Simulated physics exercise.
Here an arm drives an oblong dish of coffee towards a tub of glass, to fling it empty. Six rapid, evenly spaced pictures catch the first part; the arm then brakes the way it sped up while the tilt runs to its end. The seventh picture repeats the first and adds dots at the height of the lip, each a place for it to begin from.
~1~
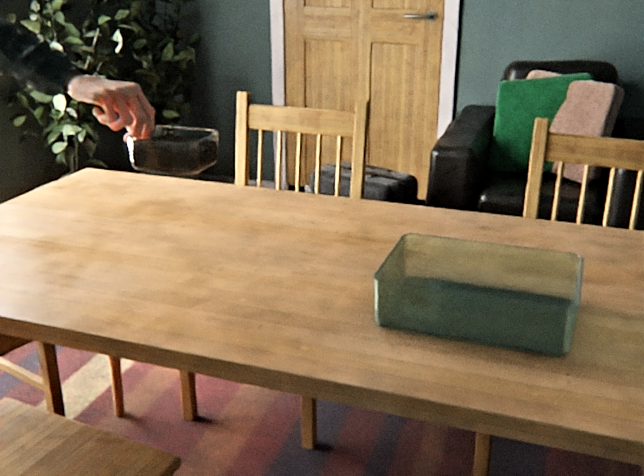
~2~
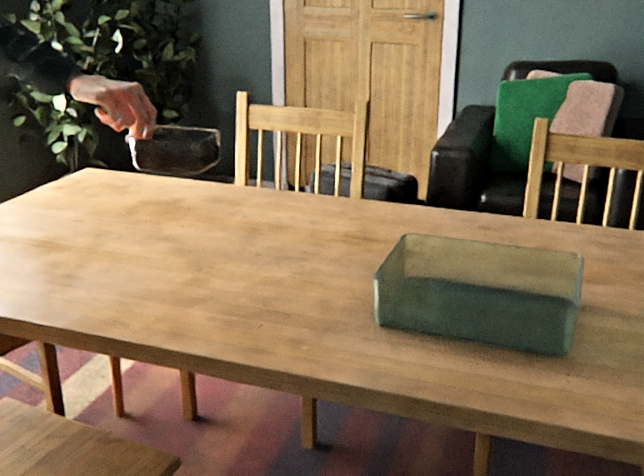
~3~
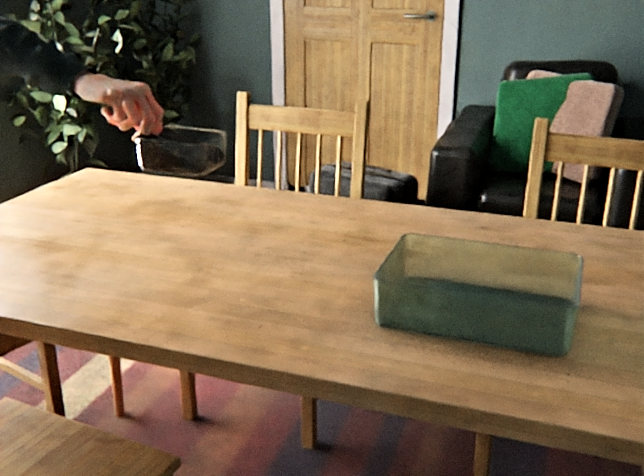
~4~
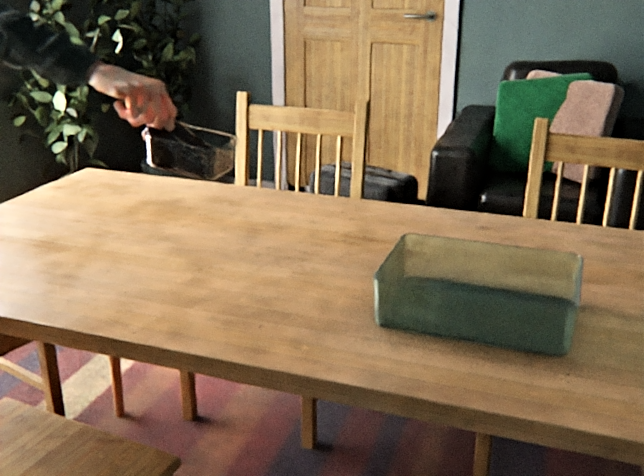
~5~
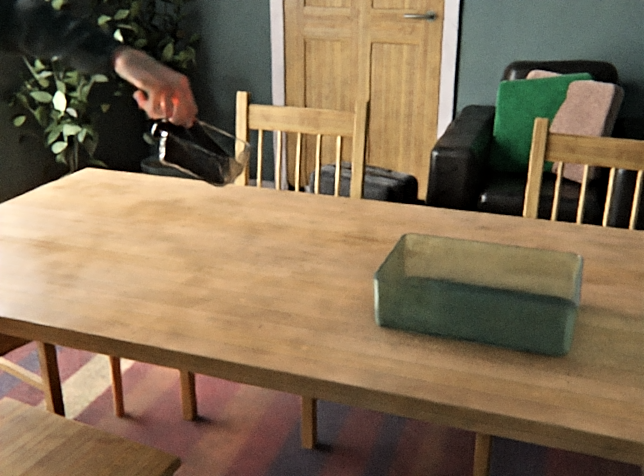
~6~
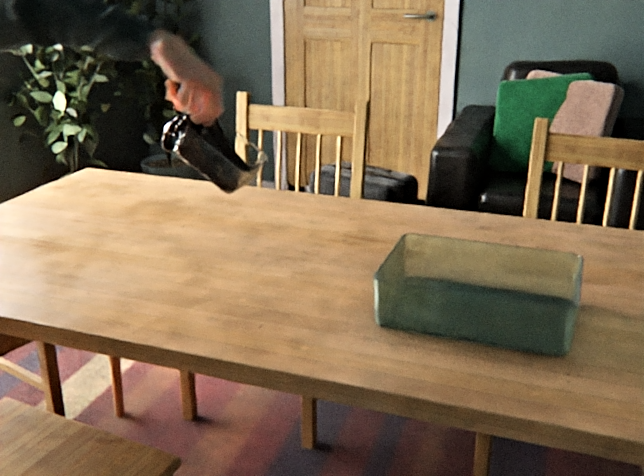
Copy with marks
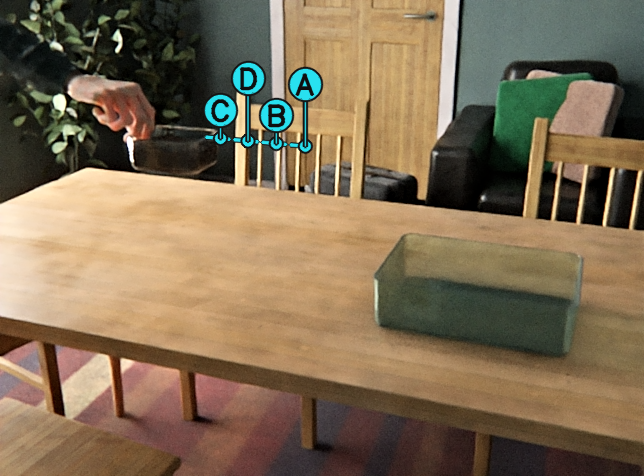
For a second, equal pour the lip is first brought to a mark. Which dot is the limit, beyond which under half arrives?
Place C.
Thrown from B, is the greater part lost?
No.
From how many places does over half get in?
All of the four.
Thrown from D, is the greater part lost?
No, that is safe.
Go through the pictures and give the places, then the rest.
Upright, lip at (206, 137); tub from (375, 323) to (570, 355); nothing has left yet.
Upright, lip at (208, 137); nothing has left yet.
Upright, lip at (215, 138); nothing has left yet.
Tipped about 7°, lip at (226, 143); coffee is over the rim, down to (157, 130).
Tipped about 19°, lip at (242, 153); coffee is over the rim, down to (165, 133).
Tipped about 34°, lip at (257, 165); coffee is over the rim, down to (173, 147).
On the marked copy, A at (305, 146); B at (276, 143); C at (220, 138); D at (248, 140).
For place A, about 62 % lands in the tub, 10 % falls short and 29 % goes beside or beyond.
For place B, about 65 % lands in the tub, 9 % falls short and 26 % goes beside or beyond.
For place C, about 66 % lands in the tub, 23 % falls short and 10 % goes beside or beyond.
For place D, about 72 % lands in the tub, 14 % falls short and 14 % goes beside or beyond.
